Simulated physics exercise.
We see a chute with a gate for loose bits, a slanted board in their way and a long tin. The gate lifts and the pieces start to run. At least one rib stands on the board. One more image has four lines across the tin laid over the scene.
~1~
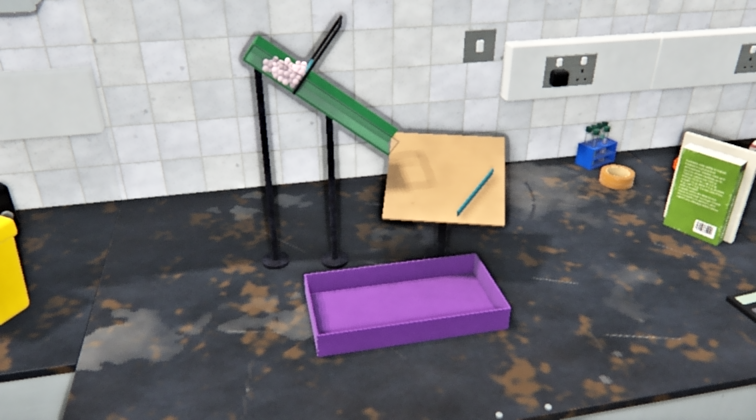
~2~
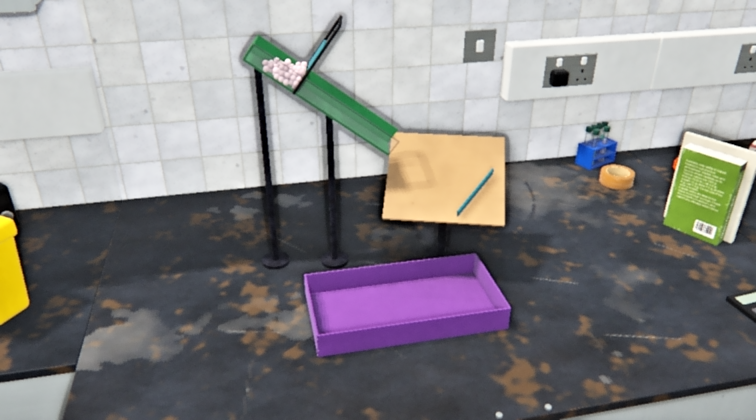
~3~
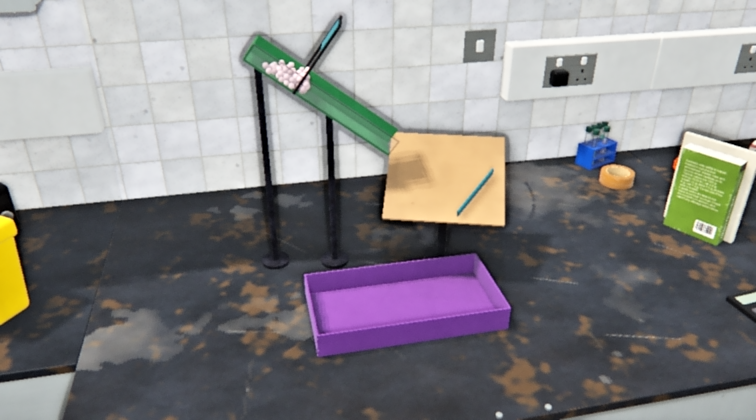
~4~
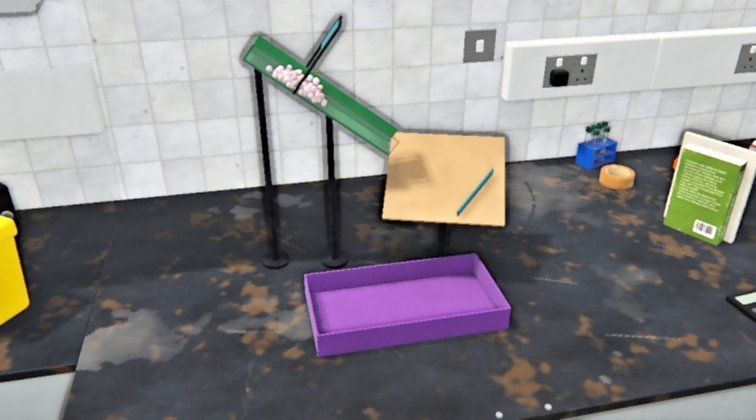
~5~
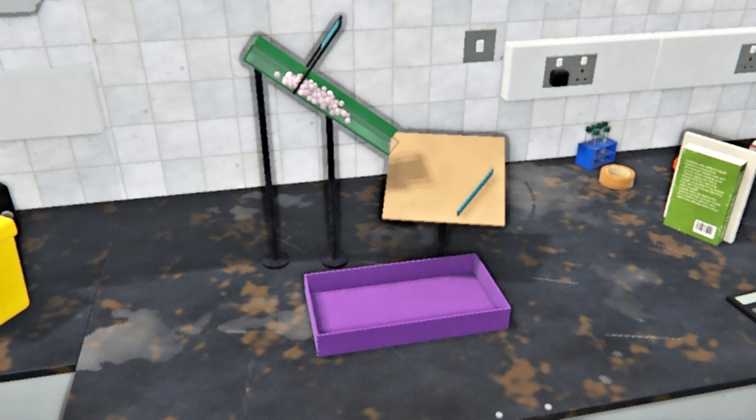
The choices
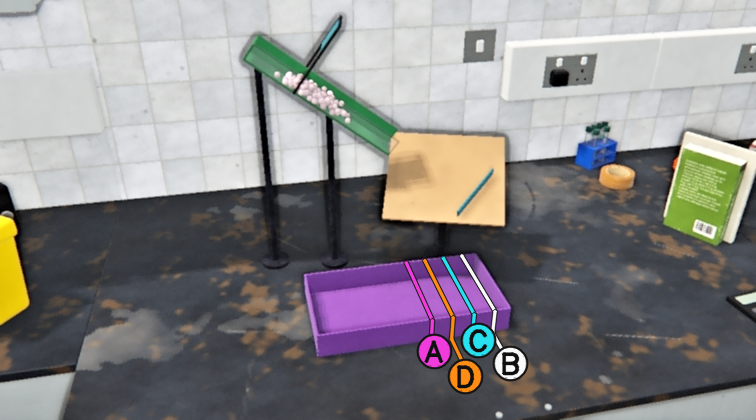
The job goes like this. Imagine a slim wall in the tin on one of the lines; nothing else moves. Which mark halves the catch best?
D beats the others.
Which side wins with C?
The left side.
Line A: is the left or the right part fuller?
The right side.
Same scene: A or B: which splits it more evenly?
A it is.
On the marked copy, line A crosses the front rim at (432, 319); line B crosses the front rim at (494, 310); line C crosses the front rim at (473, 313); line D crosses the front rim at (452, 316).
With A, of what is caught, about a quarter on the left of the divider, most on the right.
With B, of what is caught, all on the left of the divider, none on the right.
With C, of what is caught, most on the left of the divider, a small part on the right.
With D, of what is caught, about two thirds on the left of the divider, about a third on the right.
